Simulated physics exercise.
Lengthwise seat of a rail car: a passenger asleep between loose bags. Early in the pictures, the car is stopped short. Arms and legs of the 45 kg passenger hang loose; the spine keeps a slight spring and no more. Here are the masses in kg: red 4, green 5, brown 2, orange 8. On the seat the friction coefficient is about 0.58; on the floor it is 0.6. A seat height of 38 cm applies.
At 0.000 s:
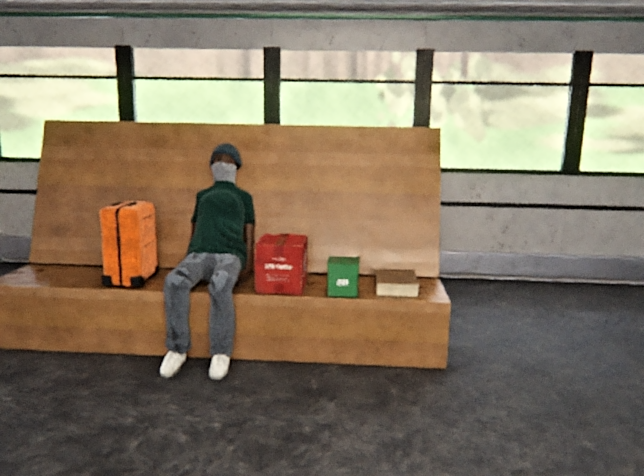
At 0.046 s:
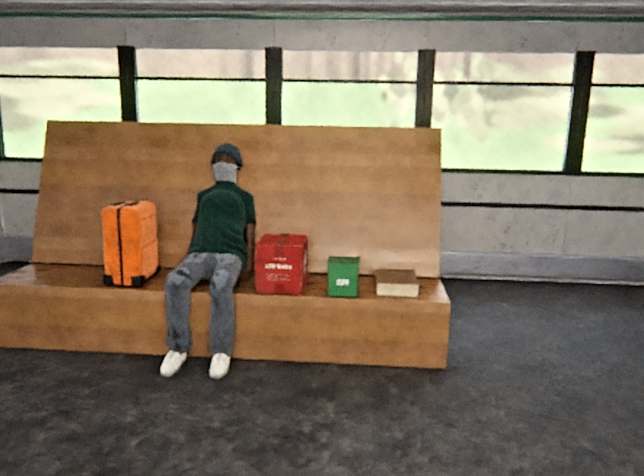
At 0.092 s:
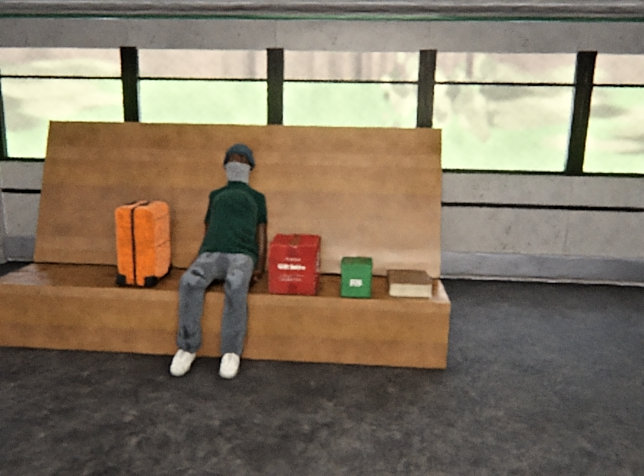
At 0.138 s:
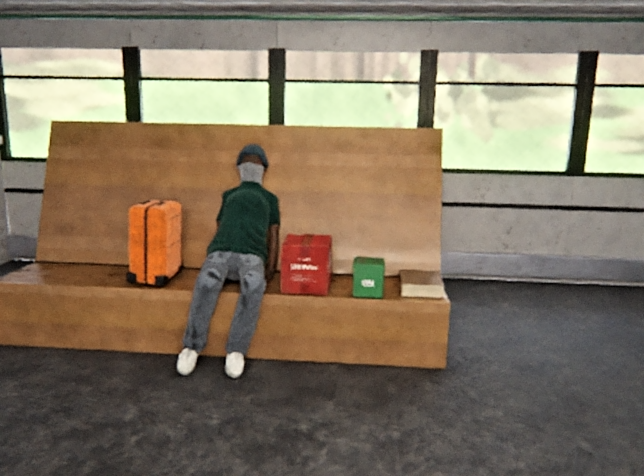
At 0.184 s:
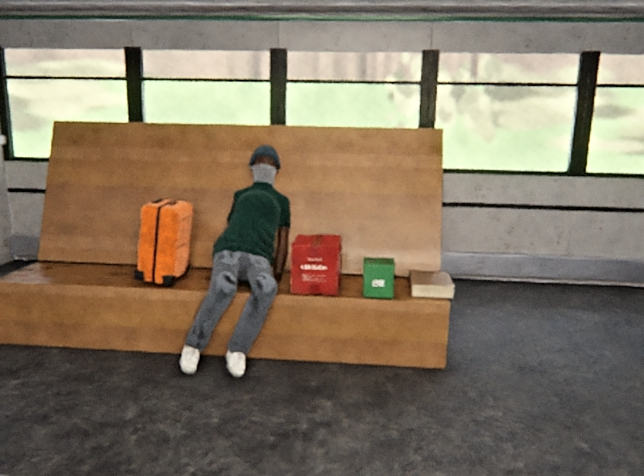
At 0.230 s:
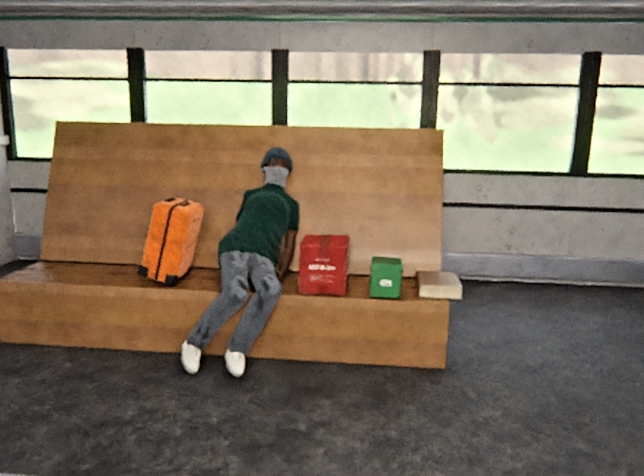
We see a masked passenger slumped on a wooden bench as an orange suitcase and red, green and brown items slide right; the body shifts and leans right, then the suitcase tilts and the brown item overhangs the bench end.
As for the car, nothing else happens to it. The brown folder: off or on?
Off.
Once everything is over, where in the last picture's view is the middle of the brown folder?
Somewhere about (482, 349) in the final view.
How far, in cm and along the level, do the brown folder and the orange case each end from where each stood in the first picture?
For the brown folder it is 50, for the orange case it is 45.
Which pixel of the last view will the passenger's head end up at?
(364, 266).
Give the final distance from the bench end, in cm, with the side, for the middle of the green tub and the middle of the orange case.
Measured at the end, the green tub is 30 cm short and the orange case is 140 cm short.
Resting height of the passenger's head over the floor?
I'd say close to 45 cm off the floor.
After 0.40 s the brown folder is 3 cm past the bench end, tilted 20°, near (450, 286) in the last picture's view; the red holdall 63 cm short of the bench end, tilted 0°.
After 0.65 s the brown folder is 10 cm past the bench end, tilted 110°, near (460, 326) in the last picture's view; the red holdall 61 cm short of the bench end, tilted 0°.
After 1.05 s the brown folder is 24 cm past the bench end, tilted 180°, near (482, 349) in the last picture's view.
When all is still (1.5 s), red holdall stays on; green tub stays on; brown folder drops off; orange case stays on; passenger's hips keep to the seat.
